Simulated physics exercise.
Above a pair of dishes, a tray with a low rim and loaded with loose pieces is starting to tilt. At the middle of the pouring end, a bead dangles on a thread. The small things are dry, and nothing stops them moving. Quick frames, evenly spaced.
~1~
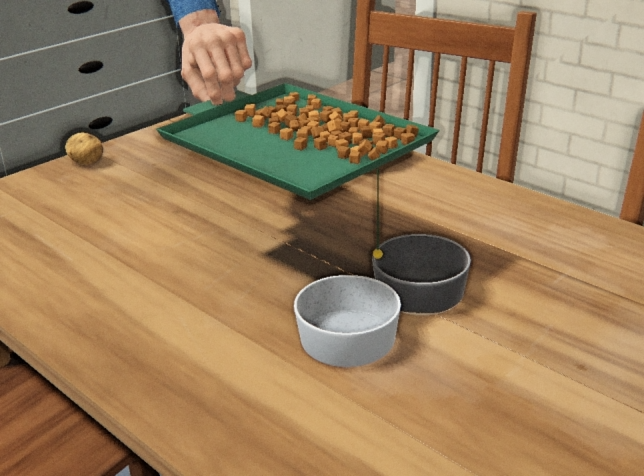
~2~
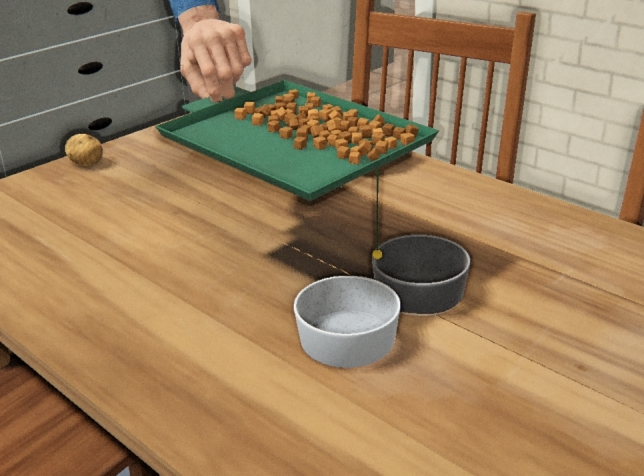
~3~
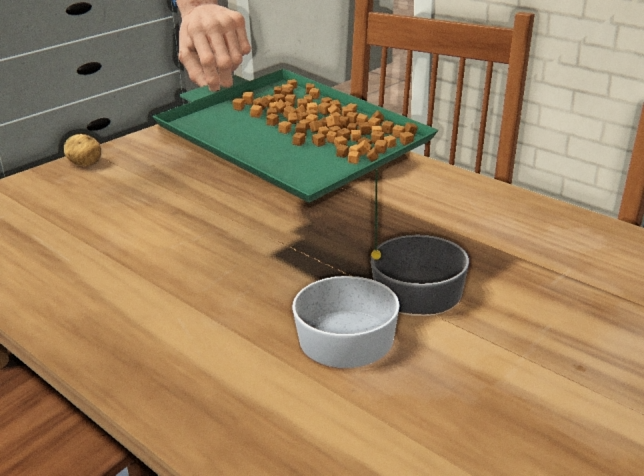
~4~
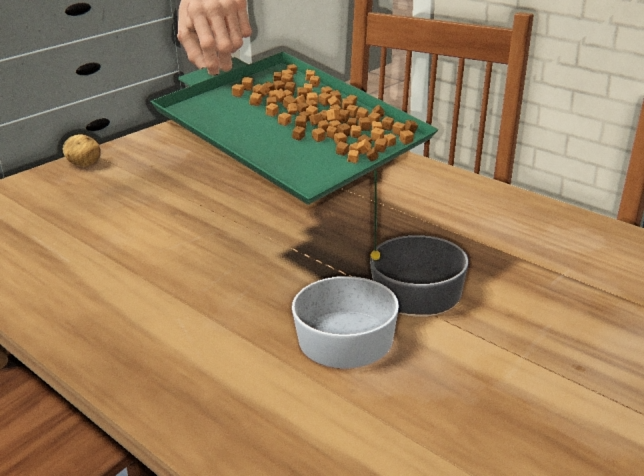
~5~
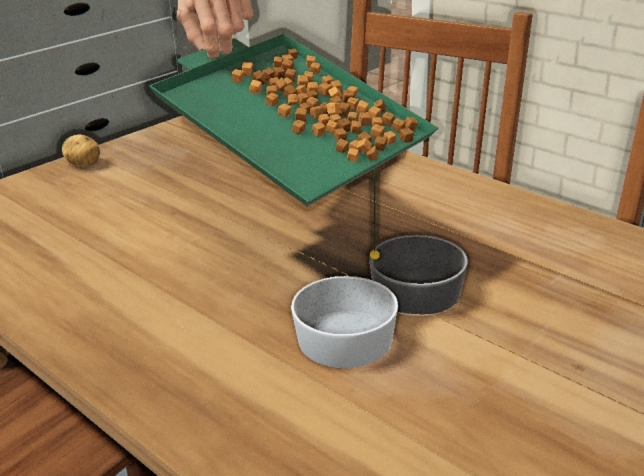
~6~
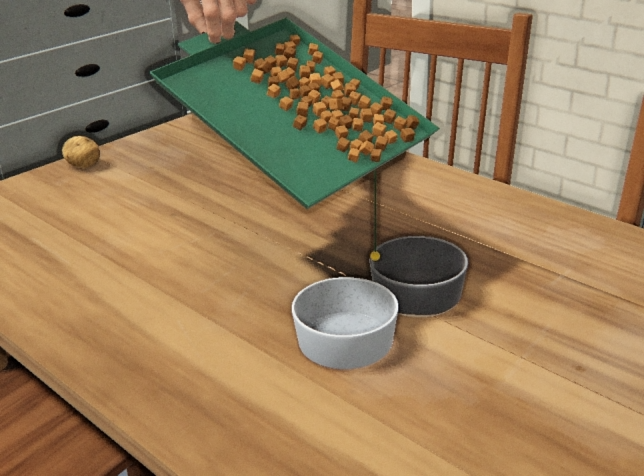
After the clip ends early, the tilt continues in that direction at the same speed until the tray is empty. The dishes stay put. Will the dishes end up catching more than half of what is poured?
Most of the load lands in the dishes.
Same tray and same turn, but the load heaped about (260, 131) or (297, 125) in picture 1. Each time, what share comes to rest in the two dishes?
You'd see roughly 60 per cent first and roughly 80 per cent second.
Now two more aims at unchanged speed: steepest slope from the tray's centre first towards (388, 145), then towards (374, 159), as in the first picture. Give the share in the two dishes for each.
Lab note: Try one about 40 %, try two 60 %.
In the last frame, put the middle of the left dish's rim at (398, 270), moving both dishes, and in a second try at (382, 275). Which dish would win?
The first try favours the leftmost one, and the second try favours the leftmost one.
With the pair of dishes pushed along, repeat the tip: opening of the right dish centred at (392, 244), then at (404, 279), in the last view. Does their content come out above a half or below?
Result, first setup: The minor share; second setup: The bulk.
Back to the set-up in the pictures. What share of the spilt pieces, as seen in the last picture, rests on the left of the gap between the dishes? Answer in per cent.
Left fraction: Around 40 per cent.
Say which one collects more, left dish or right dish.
The one to the left.
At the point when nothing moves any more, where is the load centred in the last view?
Near pixel (358, 336).
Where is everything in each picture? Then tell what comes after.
The first frame shows corners of the pouring end at (310, 188) and (433, 130), level; middle of the load at (326, 129), brown sugar cubes; left dish at (387, 339); right dish at (459, 289); bead on its thread at (378, 254).
The second frame shows corners of the pouring end at (310, 189) and (432, 130), level; middle of the load at (326, 128).
The third frame shows corners of the pouring end at (309, 191) and (432, 130), tipped barely, lowest at the left corner; middle of the load at (325, 123).
The fourth frame shows corners of the pouring end at (309, 194) and (432, 129), tipped a little, lowest at the left corner; middle of the load at (325, 116).
The fifth frame shows corners of the pouring end at (308, 196) and (432, 127), tipped clearly, lowest at the left corner; middle of the load at (325, 108).
The sixth frame shows corners of the pouring end at (309, 200) and (433, 127), tipped clearly, lowest at the left corner; middle of the load at (327, 102); left dish at (385, 341); right dish at (457, 291).
Soon, tray tipped steeply; most on the tray; a stray few in the left dish; about a quarter in the air.
A while on, tray tipped past a quarter turn; about half in the left dish; about a quarter in the right dish; about a quarter outside both; a small part in the air.
Towards the end, tray tipped past a quarter turn; about half in the left dish; about a quarter in the right dish; about a quarter outside both.
Finally, tray tipped past a quarter turn; about half in the left dish; about a quarter in the right dish; about a quarter outside both.
